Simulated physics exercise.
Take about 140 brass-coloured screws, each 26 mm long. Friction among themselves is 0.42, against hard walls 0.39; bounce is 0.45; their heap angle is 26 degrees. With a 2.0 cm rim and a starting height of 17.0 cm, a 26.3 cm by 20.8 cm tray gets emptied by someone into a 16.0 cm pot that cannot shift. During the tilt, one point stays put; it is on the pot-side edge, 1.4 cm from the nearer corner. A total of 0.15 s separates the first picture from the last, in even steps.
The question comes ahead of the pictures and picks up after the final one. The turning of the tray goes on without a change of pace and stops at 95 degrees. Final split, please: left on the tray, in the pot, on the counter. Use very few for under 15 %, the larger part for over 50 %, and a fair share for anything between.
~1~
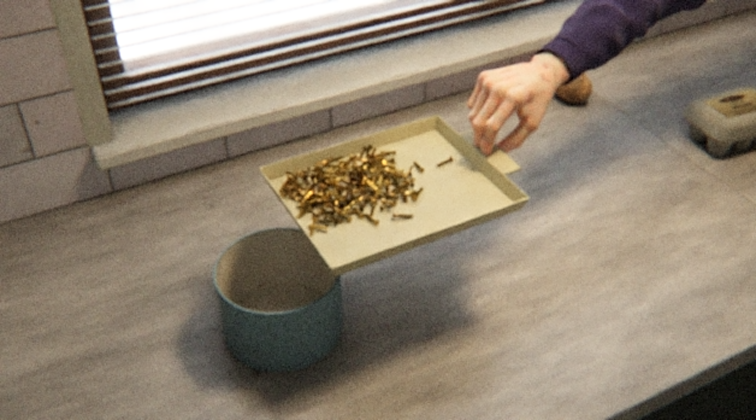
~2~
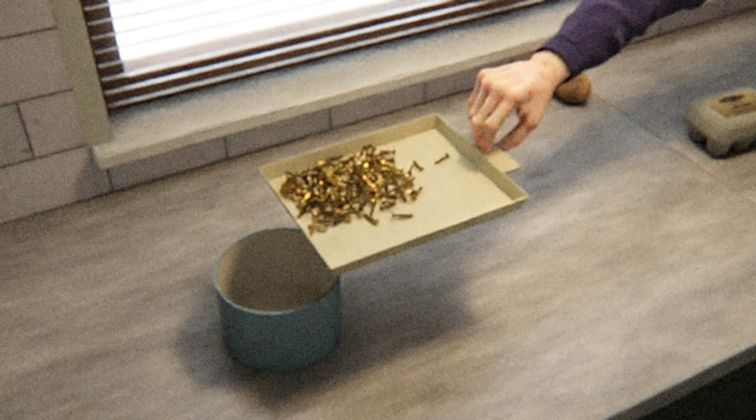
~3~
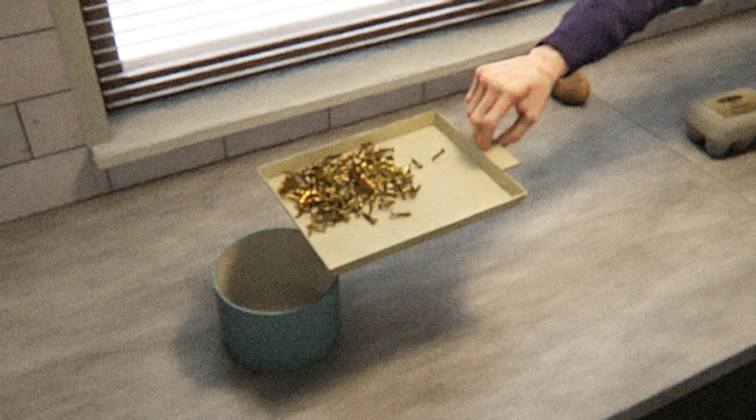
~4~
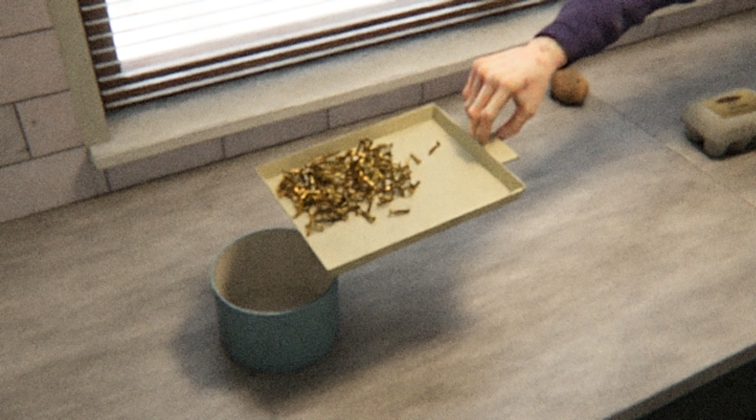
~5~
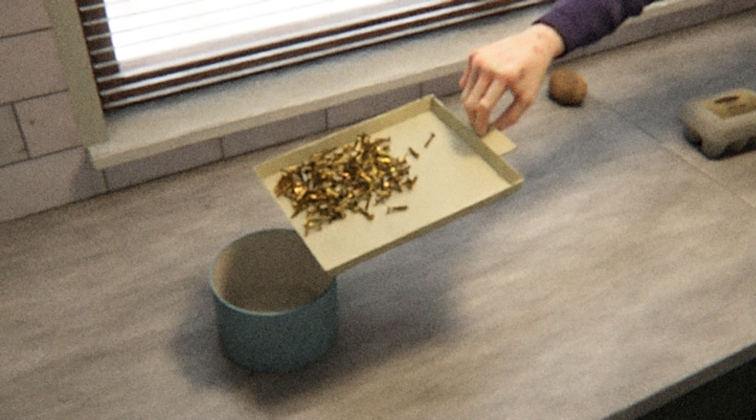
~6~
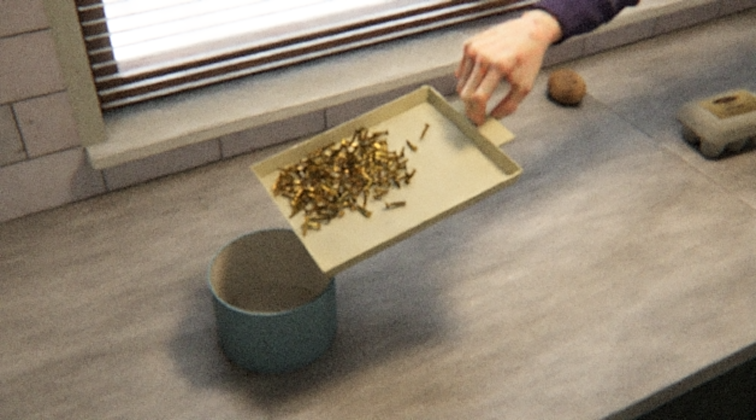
Left on the tray: Very few, pot: The larger part, counter: A fair share.
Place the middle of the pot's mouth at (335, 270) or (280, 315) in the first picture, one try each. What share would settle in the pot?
Estimates: 0 % and 55 %, in that order.
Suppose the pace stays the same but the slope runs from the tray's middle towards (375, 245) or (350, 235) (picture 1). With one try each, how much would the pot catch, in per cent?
That would be close to 0 per cent and then close to 5 per cent.
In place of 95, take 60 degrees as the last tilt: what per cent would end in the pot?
Around 45 in a hundred.
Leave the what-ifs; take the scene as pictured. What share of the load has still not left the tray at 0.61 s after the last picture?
I'd say close to 55 per cent.
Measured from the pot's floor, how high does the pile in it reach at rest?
2.5 cm.
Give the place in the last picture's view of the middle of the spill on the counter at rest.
Somewhere around (261, 387), I'd say.
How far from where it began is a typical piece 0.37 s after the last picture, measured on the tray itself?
It has moved some 5 cm from its start.
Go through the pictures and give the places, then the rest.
Tray tilt 0 degrees, front corners at (334, 263) and (522, 196); middle of the pieces at (351, 183); pot at (277, 268), in the first frame.
Tray tilt 0 degrees, front corners at (334, 263) and (522, 195); middle of the pieces at (350, 182), in the second frame.
Tray tilt 2 degrees, front corners at (332, 263) and (521, 192); middle of the pieces at (349, 181), in the third frame.
Tray tilt 4 degrees, front corners at (330, 264) and (519, 186), lowest corner left front; middle of the pieces at (347, 179), in the fourth frame.
Tray tilt 7 degrees, front corners at (328, 265) and (518, 178), lowest corner left front; middle of the pieces at (345, 176), in the fifth frame.
Tray tilt 10 degrees, front corners at (326, 266) and (516, 170), lowest corner left front; middle of the pieces at (343, 172); pot at (272, 269), in the sixth frame.
Then, 0.37 s after the last picture, tilt 52 degrees; the tray holds 100 %, the pot 0 %.
Then, 0.61 s after the last picture, tilt 79 degrees; the tray holds 55 %, the pot 10 %.
Then, 0.96 s after the last picture, tilt 95 degrees; the tray holds 0 %, the pot 75 %.
In the end, tray 0 %, pot 75 %, counter 25 %.
